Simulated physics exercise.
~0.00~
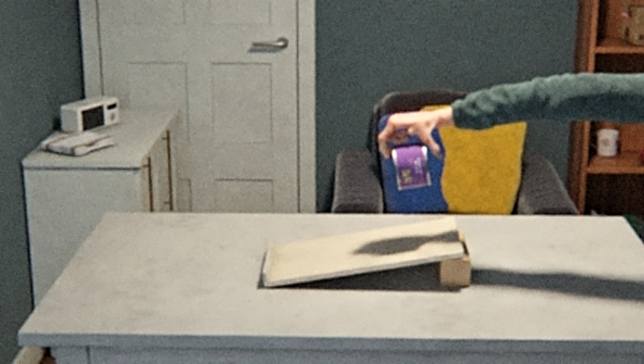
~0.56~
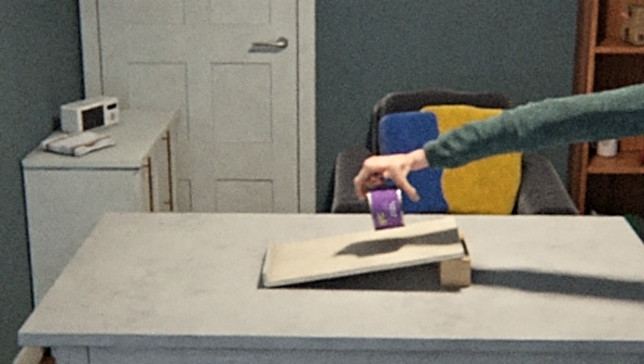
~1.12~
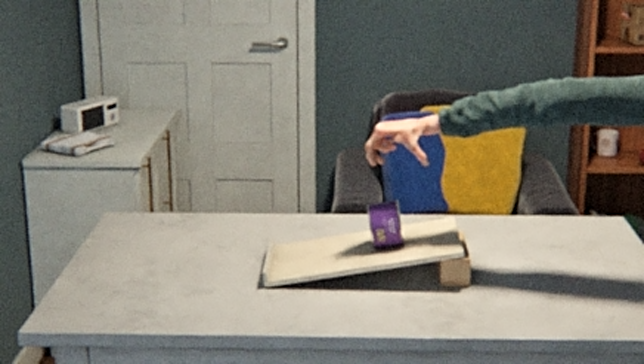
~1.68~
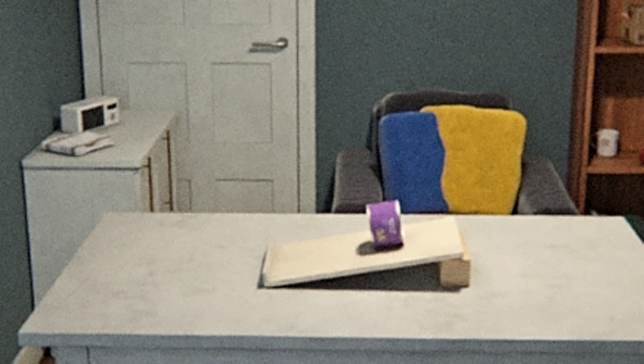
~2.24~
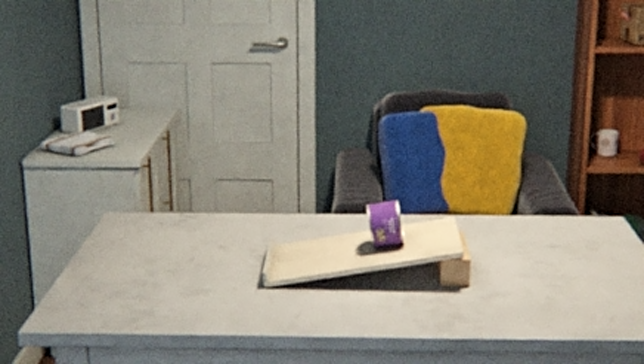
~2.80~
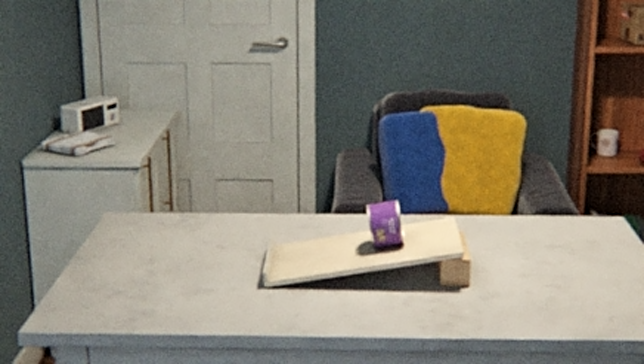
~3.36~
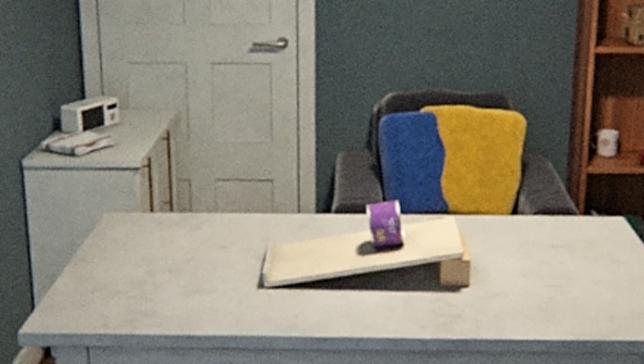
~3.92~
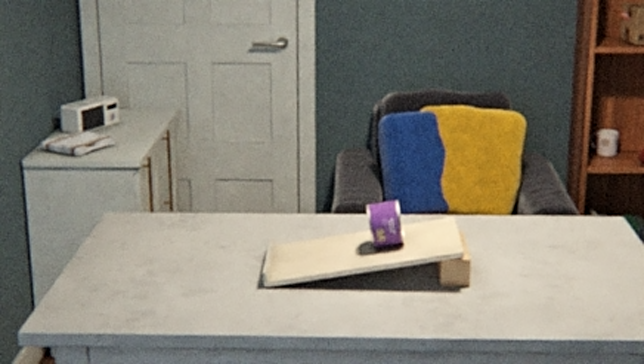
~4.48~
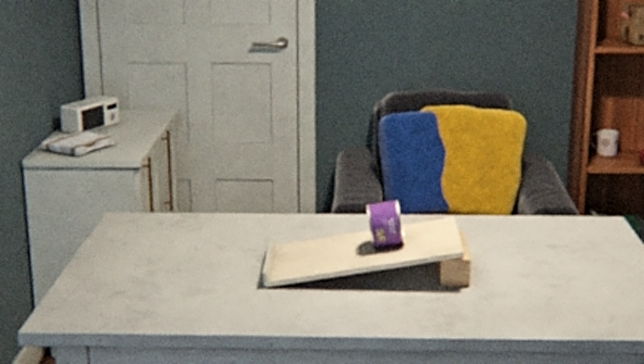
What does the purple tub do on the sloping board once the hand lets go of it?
It stays where it was placed on the sloping board, without sliding or rolling down.
